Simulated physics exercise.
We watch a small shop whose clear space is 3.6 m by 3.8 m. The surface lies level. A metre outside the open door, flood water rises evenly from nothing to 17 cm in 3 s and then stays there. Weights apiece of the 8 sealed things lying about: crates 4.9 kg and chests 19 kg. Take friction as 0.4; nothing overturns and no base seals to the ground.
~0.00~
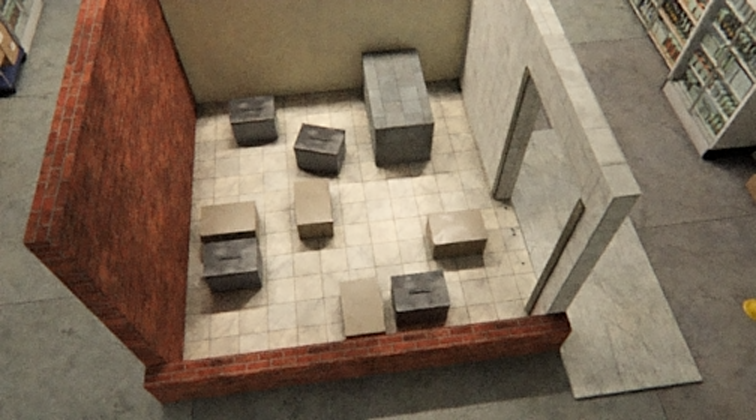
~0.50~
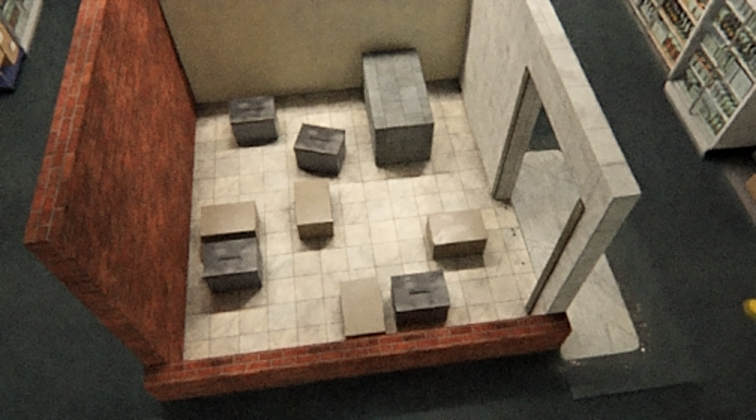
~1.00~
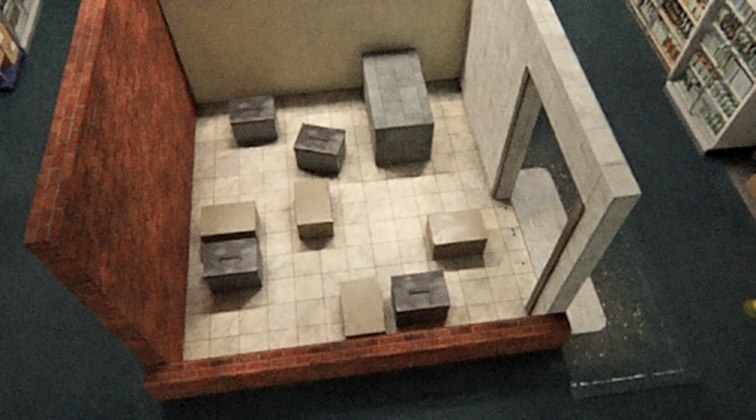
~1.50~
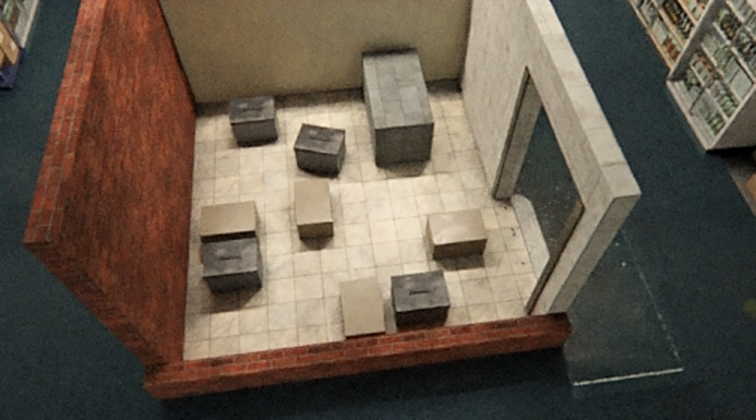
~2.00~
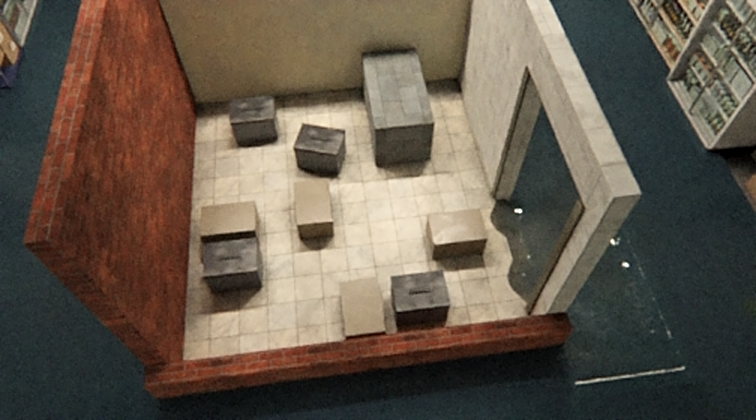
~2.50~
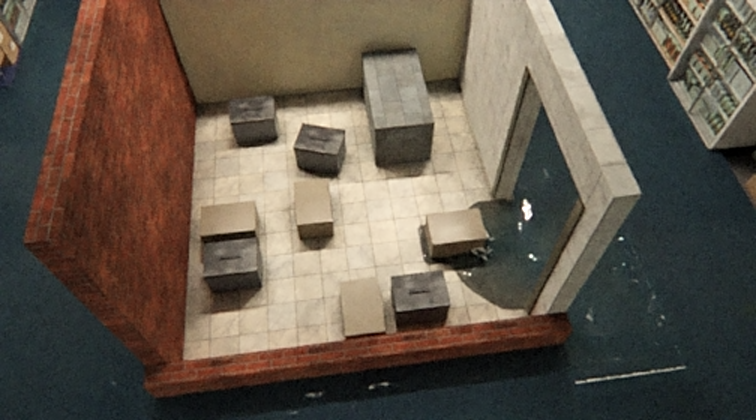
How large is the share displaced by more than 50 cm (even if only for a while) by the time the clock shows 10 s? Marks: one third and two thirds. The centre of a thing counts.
Share: Two thirds or above.
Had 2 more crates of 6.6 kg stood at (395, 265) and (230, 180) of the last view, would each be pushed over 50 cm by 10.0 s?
In turn: Over, past it.
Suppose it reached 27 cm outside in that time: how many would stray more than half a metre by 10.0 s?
In that case 8 of them.
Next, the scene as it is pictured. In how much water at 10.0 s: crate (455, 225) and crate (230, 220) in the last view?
About 9 and 10 cm.
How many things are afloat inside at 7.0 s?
At that moment 4.
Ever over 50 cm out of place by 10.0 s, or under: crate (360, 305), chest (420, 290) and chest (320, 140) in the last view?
In turn: More, past it, less.
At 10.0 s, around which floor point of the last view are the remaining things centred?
Around (269, 187).
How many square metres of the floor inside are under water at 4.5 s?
Some 6.0 m2.
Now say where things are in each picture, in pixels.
A crate at (457, 226) rests on the ground; a crate at (228, 218), on the bottom; 0.0 m2 under water; 0 of 8 have shifted, in the first picture.
A crate at (457, 226), on the bottom; a crate at (228, 218) rests on the ground; water covers 0.0 m2; 0 of 8 have shifted, in the second picture.
A crate at (457, 226) rests on the ground; a crate at (228, 218) rests on the ground; water covers 0.0 m2; 0 of 8 have shifted, in the third picture.
A crate at (457, 226), on the bottom; a crate at (228, 218), on the bottom; water covers 0.0 m2; 0 of 8 have shifted, in the fourth picture.
A crate at (457, 226) rests on the ground; a crate at (228, 218), on the bottom; 0.0 m2 under water; 0 of 8 have shifted, in the fifth picture.
A crate at (456, 226) rests on the ground; a crate at (228, 218) rests on the ground; 0.6 m2 under water; 0 of 8 have shifted, in the sixth picture.
After 3.5 s 1 of 8 are over 50 cm from their spots; 0 afloat.
After 4.5 s 1 of 8 are over 50 cm from their spots; 1 afloat.
After 7.0 s 4 of 8 are over 50 cm from their spots; 4 afloat.
After 10.0 s 6 of 8 are over 50 cm from their spots, and 6 have been at some point; 8 afloat.
